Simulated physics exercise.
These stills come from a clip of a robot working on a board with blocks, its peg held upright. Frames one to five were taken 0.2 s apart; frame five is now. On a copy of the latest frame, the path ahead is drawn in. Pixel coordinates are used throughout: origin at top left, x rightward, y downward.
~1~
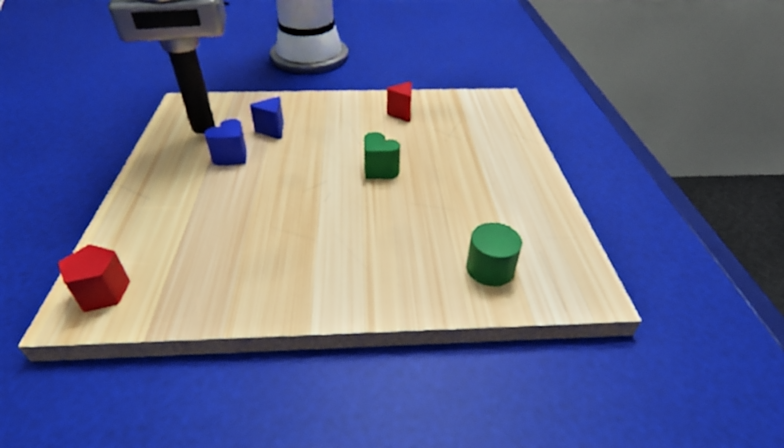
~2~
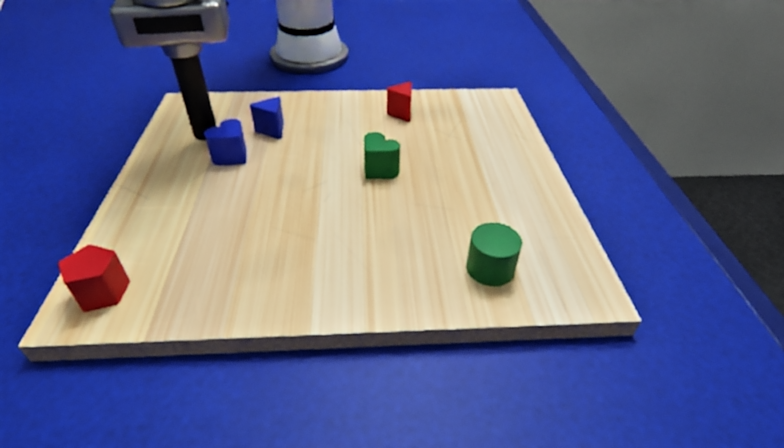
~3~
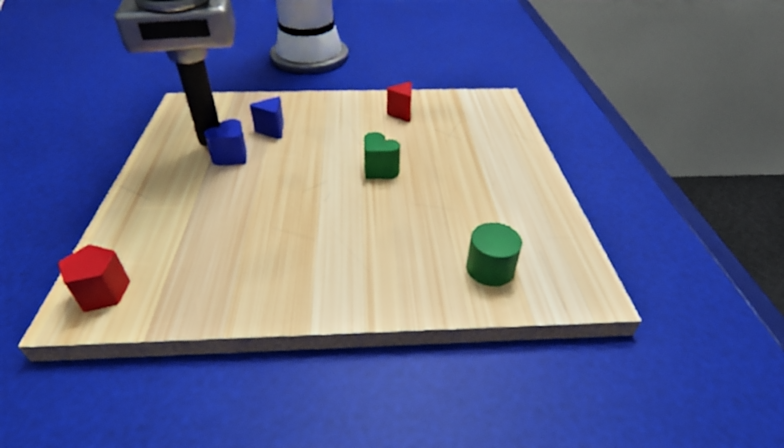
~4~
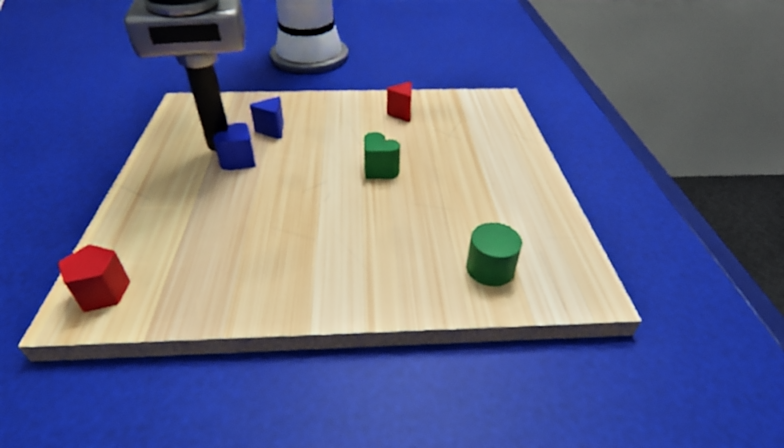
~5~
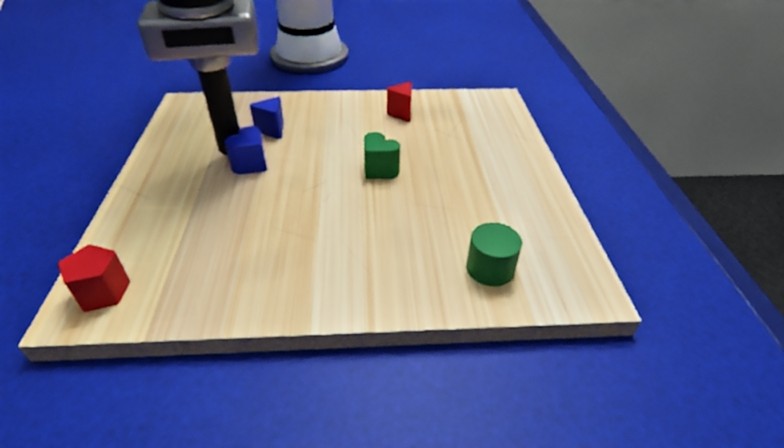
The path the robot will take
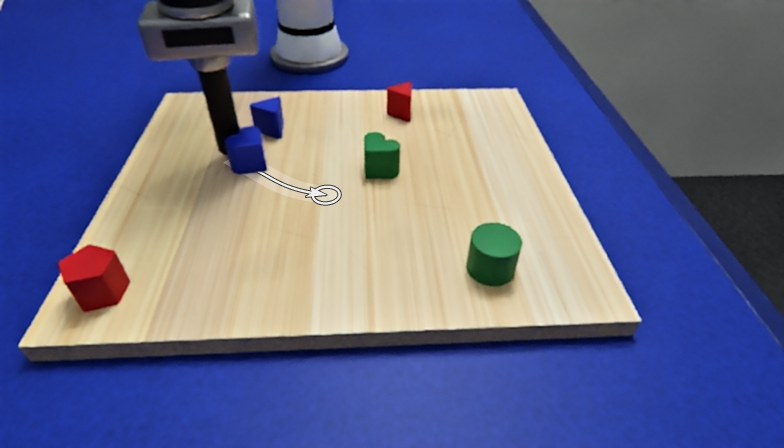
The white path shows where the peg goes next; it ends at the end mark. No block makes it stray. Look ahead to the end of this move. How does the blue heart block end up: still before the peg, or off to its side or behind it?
When the path ends, it will sit ahead of the peg.
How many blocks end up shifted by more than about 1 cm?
There will be one block that moves more than 1 cm.
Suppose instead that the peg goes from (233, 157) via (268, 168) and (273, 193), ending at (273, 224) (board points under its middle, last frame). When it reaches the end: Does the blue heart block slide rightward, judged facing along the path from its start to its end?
The answer is no.
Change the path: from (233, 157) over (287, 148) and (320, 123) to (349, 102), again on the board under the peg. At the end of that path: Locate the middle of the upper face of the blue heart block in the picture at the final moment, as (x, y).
The middle of its upper face will lie at (270, 141).
The line goes from (233, 157) via (259, 172) and (288, 187), ending at (326, 195).
The first path, step by step. One third of the way, peg (258, 164); blue heart block (275, 151).
Two thirds of the way, peg (287, 178); blue heart block (306, 166).
At the end, peg (326, 186); blue heart block (346, 176); green heart block unmoved.
